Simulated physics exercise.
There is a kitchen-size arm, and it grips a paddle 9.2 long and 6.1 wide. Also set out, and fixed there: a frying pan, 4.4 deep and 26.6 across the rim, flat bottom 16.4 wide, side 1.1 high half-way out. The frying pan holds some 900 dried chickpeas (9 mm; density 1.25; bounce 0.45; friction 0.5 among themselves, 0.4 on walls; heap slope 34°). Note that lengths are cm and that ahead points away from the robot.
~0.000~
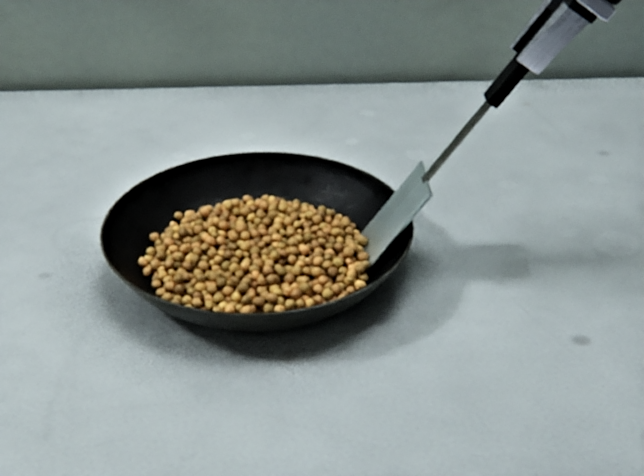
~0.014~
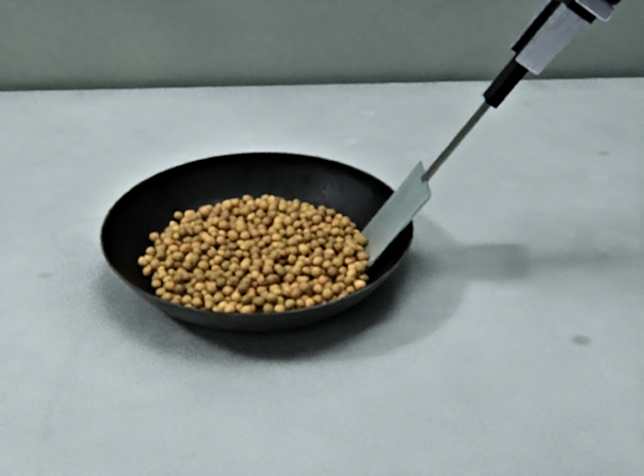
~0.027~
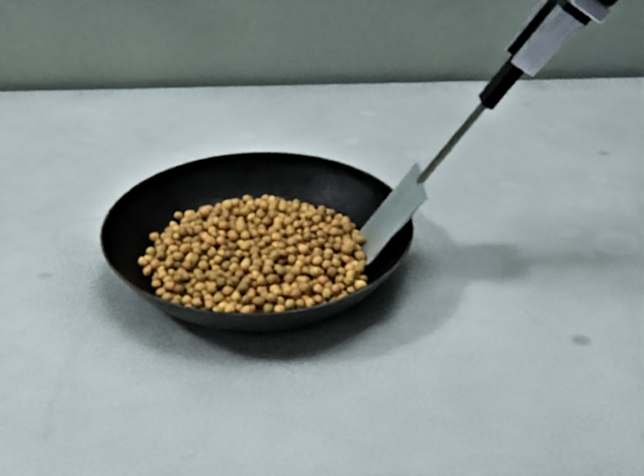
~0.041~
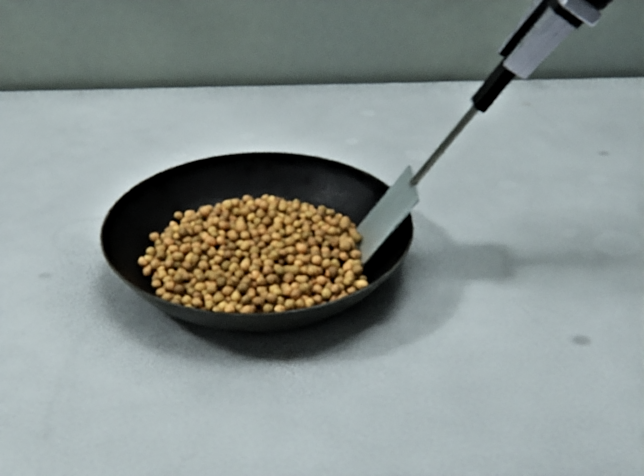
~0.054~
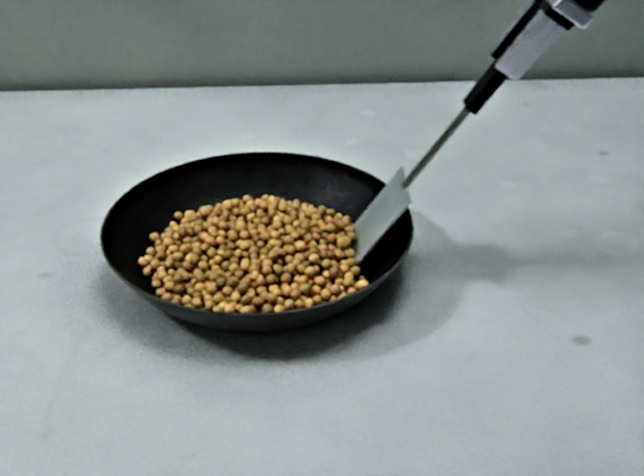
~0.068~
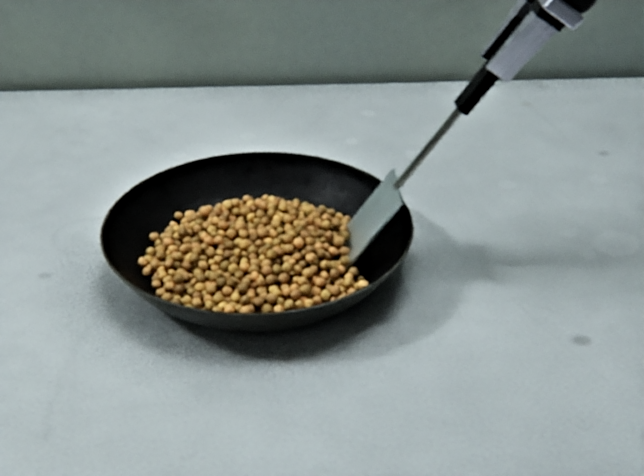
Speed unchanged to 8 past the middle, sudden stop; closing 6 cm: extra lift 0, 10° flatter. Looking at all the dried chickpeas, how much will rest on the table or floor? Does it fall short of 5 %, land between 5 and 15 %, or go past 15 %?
It falls short of 5 %.
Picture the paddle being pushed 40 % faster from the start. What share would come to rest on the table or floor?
Roughly 5 per cent, I'd say.
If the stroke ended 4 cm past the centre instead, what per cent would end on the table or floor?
About 0 %.
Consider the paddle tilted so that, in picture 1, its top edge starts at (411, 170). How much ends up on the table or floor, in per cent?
Spill: Approx. 0 per cent.
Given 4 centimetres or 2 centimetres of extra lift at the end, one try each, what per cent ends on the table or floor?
Result, in order: Approx. 0 % and 0 %.
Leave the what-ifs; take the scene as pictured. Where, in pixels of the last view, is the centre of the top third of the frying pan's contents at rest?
Centre: Roughly (156, 240).
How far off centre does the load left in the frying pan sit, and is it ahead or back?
What stays is shifted forward by around 3.5 cm.
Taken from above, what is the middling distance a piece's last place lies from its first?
The answer is about 2 cm.
After 0.18 s, sloping 55°, highest piece 5 above the table; 900 in the frying pan.
After 0.29 s, sloping 51°, highest piece 4 above the table; 900 in the frying pan.
After 0.55 s, sloping 45°, highest piece 5 above the table; 888 in the frying pan, 12 on the table or floor.
After 1.60 s, sloping 45°, highest piece 5 above the table; 888 in the frying pan, 12 on the table or floor.
In the end, 888 in the frying pan, 12 on the table or floor. That is 1 % on the table or floor.
